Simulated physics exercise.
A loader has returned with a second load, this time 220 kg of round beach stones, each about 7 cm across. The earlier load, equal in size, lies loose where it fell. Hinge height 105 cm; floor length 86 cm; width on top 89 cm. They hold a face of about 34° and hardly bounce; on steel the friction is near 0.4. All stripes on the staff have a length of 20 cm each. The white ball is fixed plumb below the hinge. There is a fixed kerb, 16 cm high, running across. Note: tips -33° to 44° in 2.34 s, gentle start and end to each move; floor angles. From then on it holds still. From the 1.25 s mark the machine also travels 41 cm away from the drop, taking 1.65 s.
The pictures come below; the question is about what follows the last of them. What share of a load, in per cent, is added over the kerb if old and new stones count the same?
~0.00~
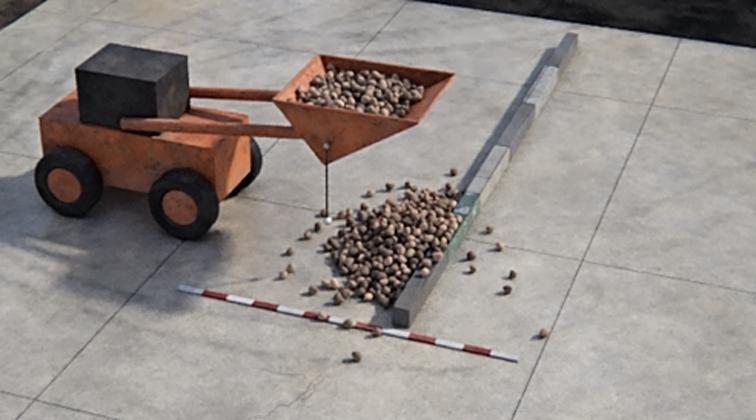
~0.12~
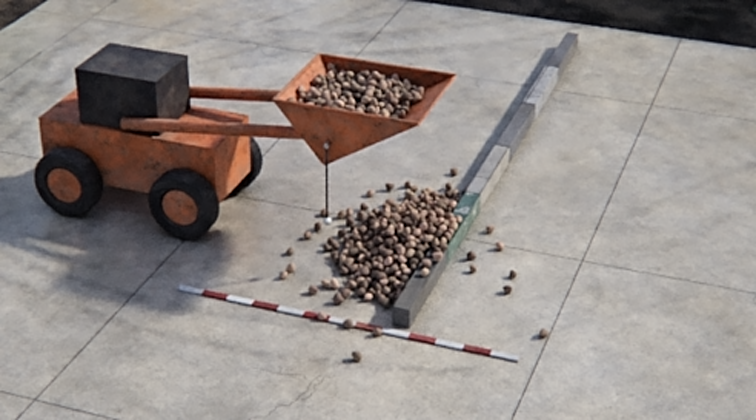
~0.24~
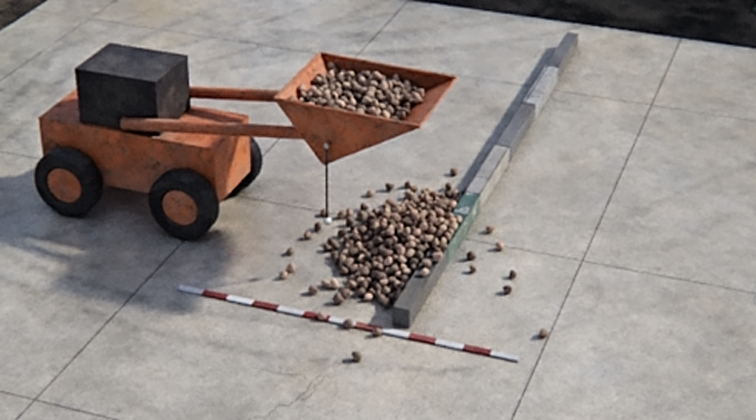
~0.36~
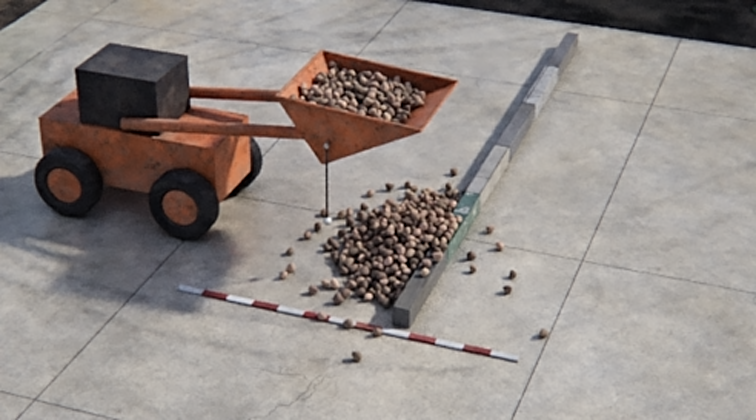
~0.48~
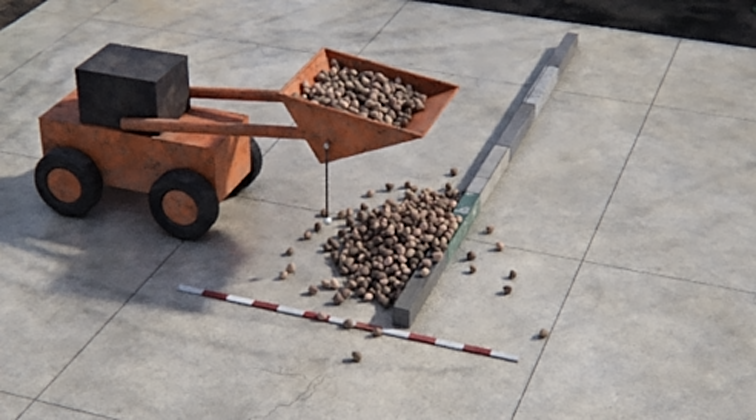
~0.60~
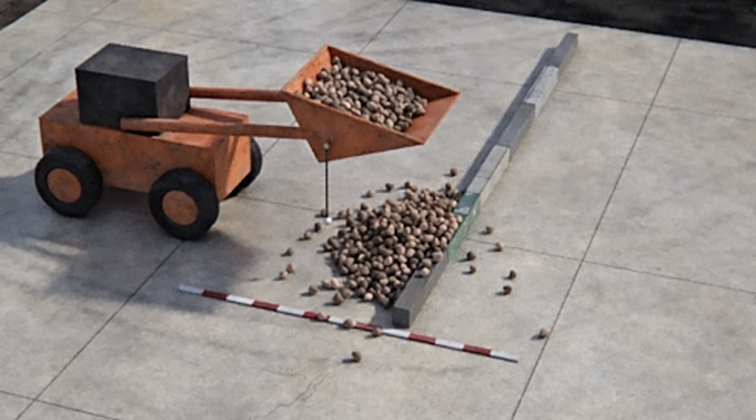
I would say 29 percent.
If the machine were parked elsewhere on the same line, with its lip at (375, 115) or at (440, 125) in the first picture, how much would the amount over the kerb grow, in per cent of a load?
Case one about 0 %, case two about 50 %.
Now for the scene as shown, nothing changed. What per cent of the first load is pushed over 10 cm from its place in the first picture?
Some 15 percent, give or take.
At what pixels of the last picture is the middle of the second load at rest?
The middle ends up near (418, 236).
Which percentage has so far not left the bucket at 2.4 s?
It still holds about 0 per cent.
After 1.8 s the floor is at 32°; in per cent of one load, 75 in the bucket, 122 on this side of the kerb, 2 over the kerb; the foremost stones are at (495, 268).
After 2.4 s the floor is at 44°; in per cent of one load, 0 in the bucket, 173 on this side of the kerb, 27 over the kerb; the foremost stones are at (561, 285).
After 3.3 s the floor is at 44°; in per cent of one load, 0 in the bucket, 170 on this side of the kerb, 30 over the kerb; the foremost stones are at (599, 274).
After 5.7 s the floor is at 44°; in per cent of one load, 0 in the bucket, 170 on this side of the kerb, 30 over the kerb; the foremost stones are at (599, 274). Net gain over the kerb, 29.
